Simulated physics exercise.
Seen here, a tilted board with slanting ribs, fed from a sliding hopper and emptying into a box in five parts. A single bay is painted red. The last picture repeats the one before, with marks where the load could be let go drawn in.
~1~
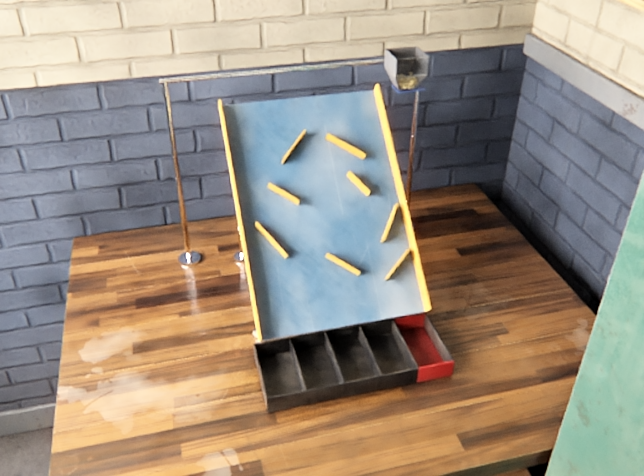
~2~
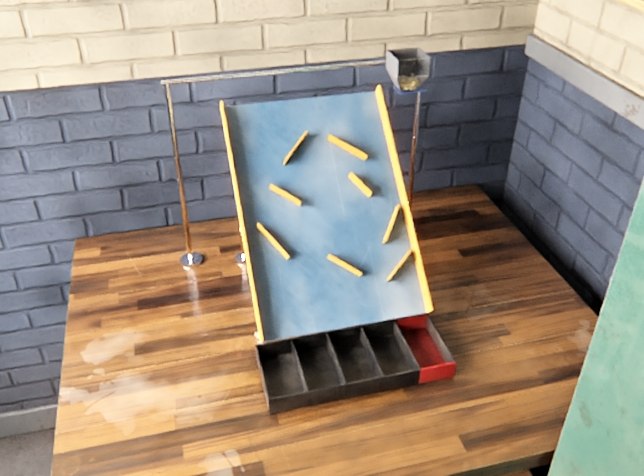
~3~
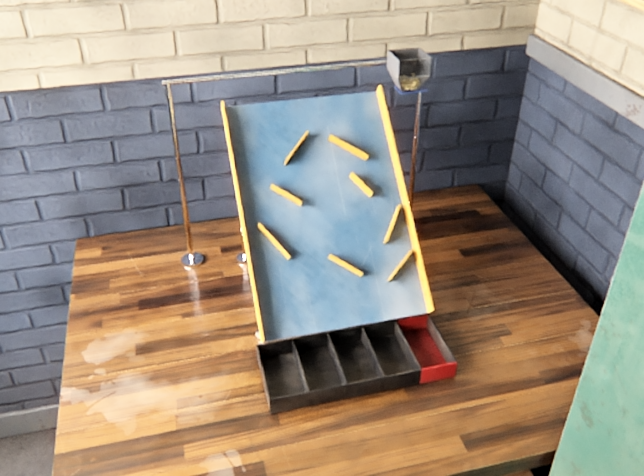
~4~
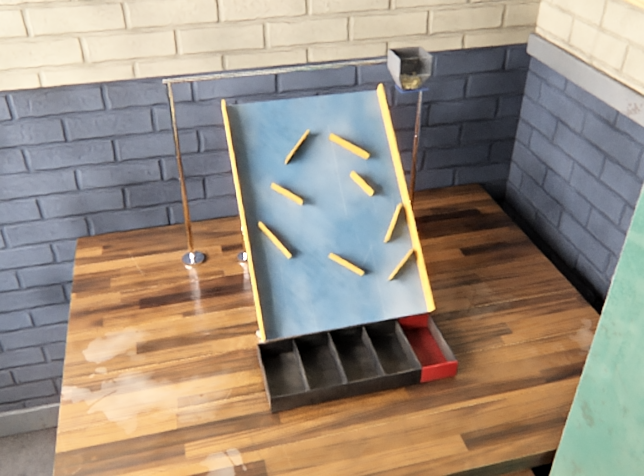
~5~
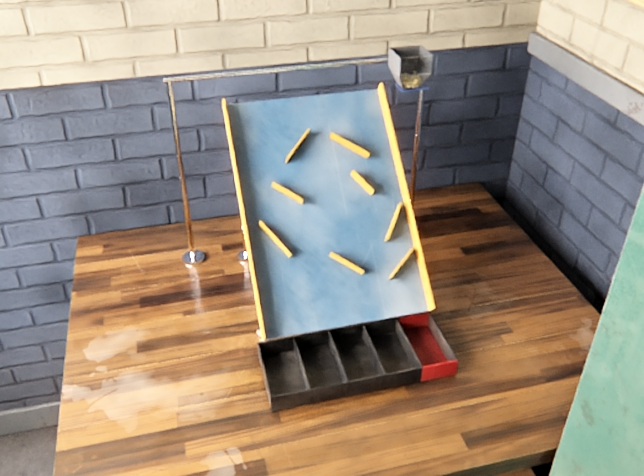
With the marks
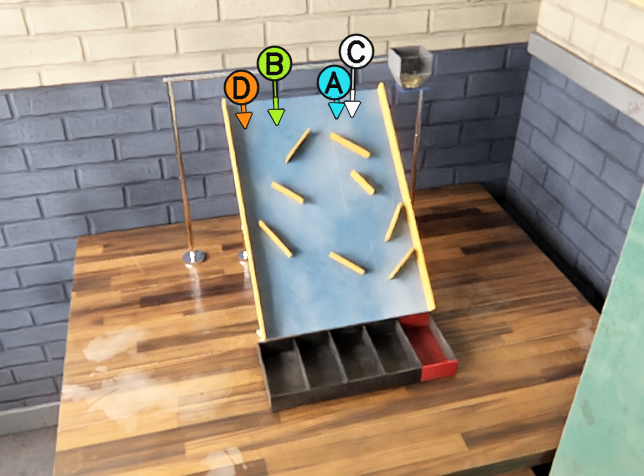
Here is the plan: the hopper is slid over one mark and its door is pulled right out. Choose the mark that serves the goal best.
I would pick mark B.
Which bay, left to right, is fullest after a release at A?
The fourth.
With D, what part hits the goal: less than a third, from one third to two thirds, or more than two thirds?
It is less than a third.
On the marked copy, mark A meets the board at (336, 112); mark B meets the board at (276, 119); mark C meets the board at (352, 111); mark D meets the board at (244, 122).
With A, just a few in the red bay, almost all in other bays, about a tenth outside the box.
With B, roughly half in the red bay, roughly half in other bays, just a few outside the box.
With C, not one piece in the red bay, almost all in other bays, just a few held on the board.
With D, about a tenth in the red bay, the larger part in other bays, about a tenth outside the box.
